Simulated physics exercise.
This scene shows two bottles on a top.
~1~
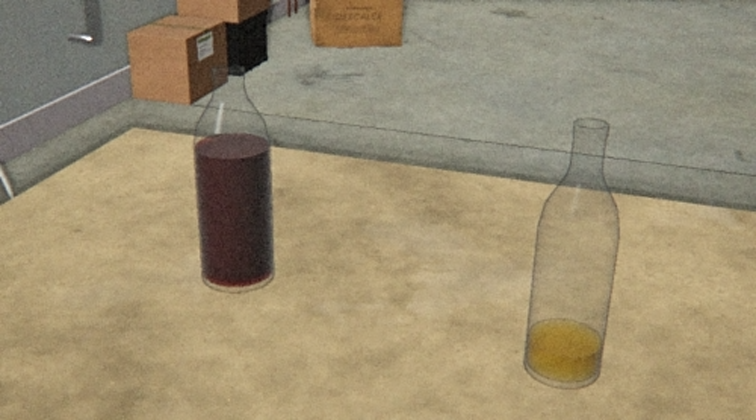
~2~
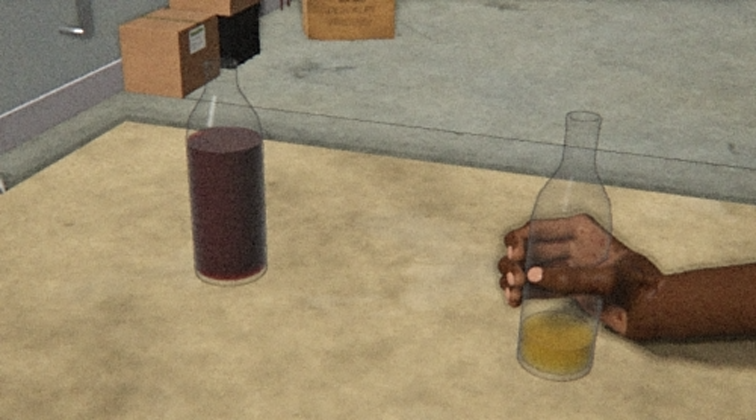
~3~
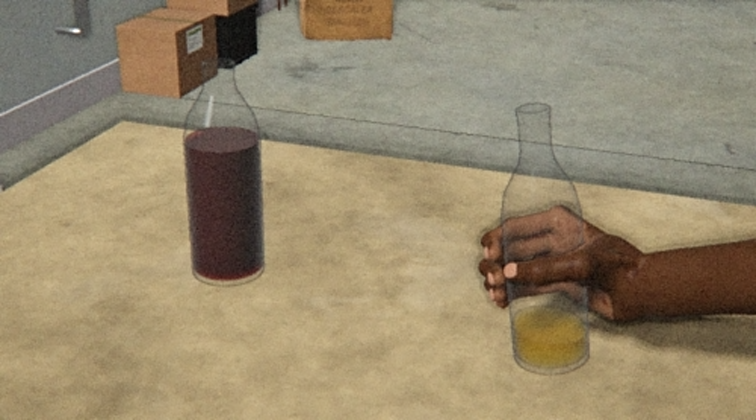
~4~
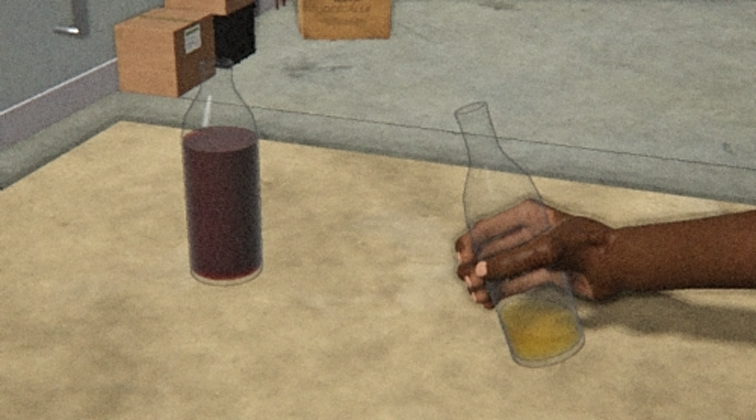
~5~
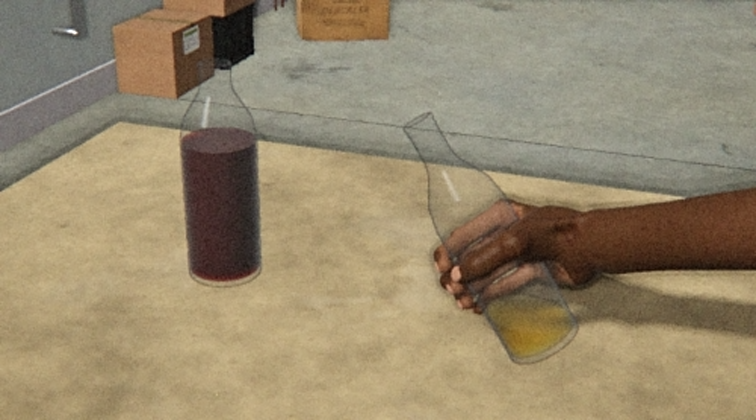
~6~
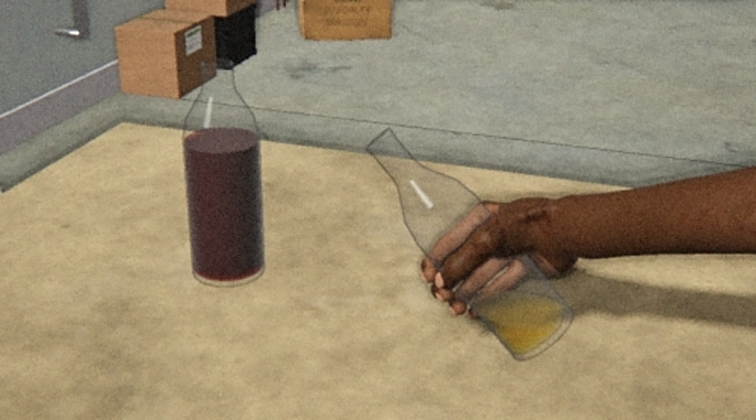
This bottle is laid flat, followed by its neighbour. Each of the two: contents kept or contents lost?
Left: Lost, right: Kept.
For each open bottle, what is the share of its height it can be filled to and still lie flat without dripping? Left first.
Fill limits, first then second: 24 % and 22 %.
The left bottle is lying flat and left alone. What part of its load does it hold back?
35 %, roughly.
A moment on, the right bottle is nearly down; right bottle, all still inside.
Further on, the right bottle lies flat; right bottle, all still inside.
When it is over, both lie flat; right bottle, all still inside; left bottle, a puddle at its mouth.
